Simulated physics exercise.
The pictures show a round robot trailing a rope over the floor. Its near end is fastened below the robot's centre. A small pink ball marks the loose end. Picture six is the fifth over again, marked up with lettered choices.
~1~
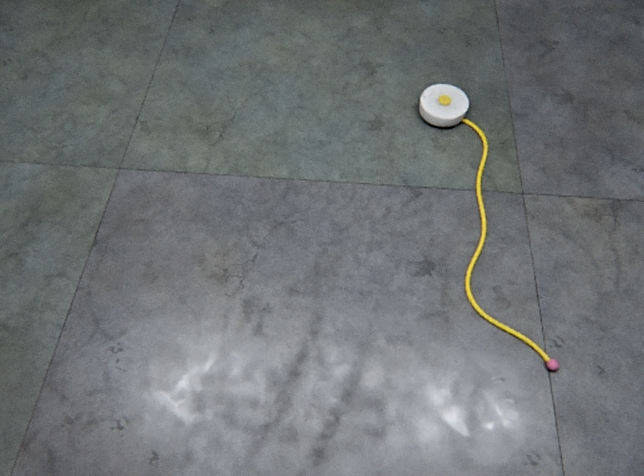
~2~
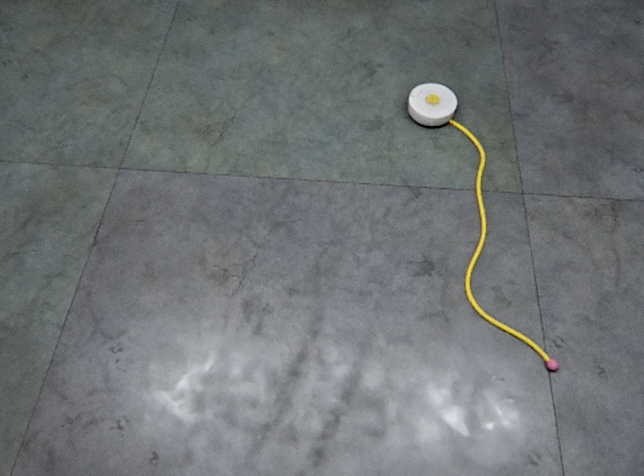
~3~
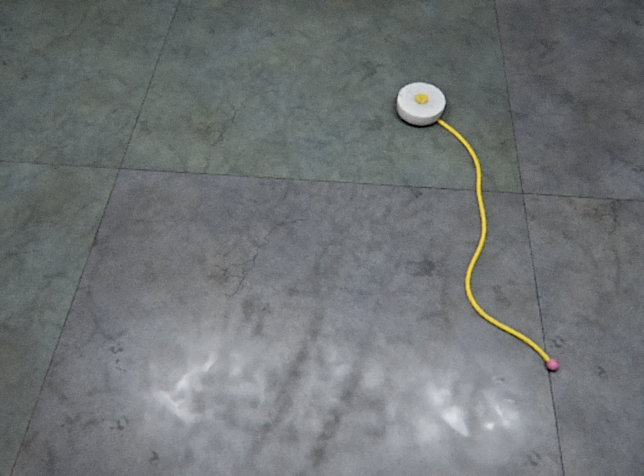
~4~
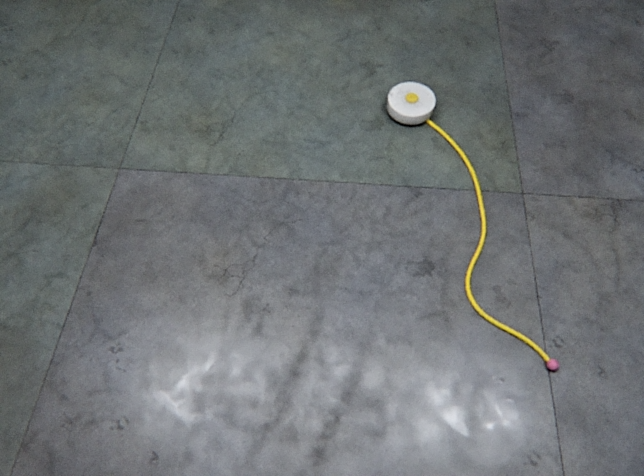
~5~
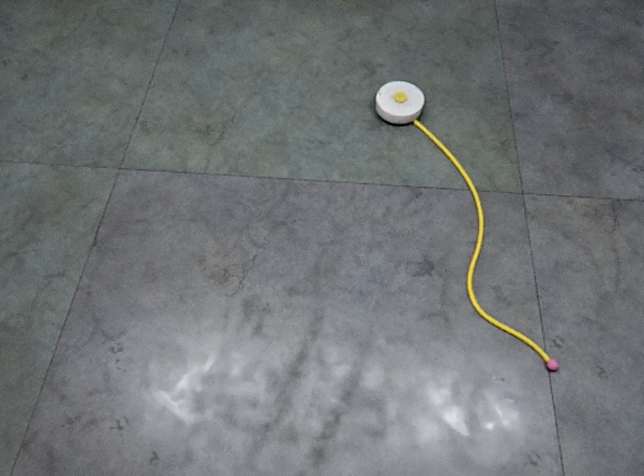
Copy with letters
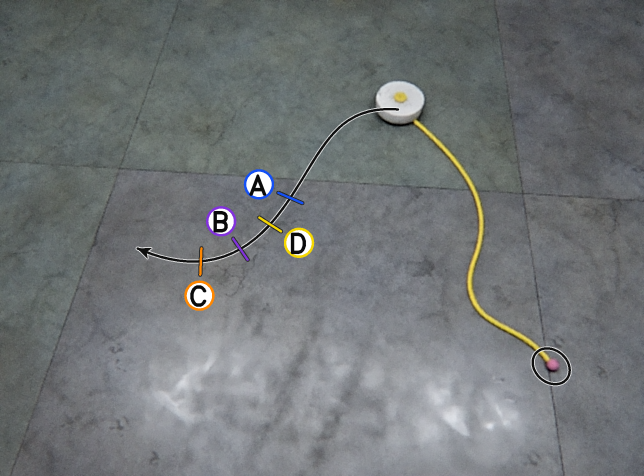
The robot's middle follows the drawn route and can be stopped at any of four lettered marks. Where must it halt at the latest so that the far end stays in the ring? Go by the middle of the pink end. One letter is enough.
It can go as far as C.
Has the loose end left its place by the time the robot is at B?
No.
On the marked copy, A at (290, 198); B at (240, 249); C at (201, 261); D at (270, 224); the ring at (551, 366); the route from (398, 109) via (291, 196) to (138, 248).
Taking C. A third of the way, robot (325, 138), middle of the rope (461, 215), free end (552, 364).
Two thirds of the way, robot (276, 212), middle of the rope (444, 221), free end (552, 364).
When it is over, robot (199, 257), middle of the rope (384, 258), free end (548, 358); the free end is still in its ring.
As for the rest, A is safe but short; B is safe but short; D is safe but short.
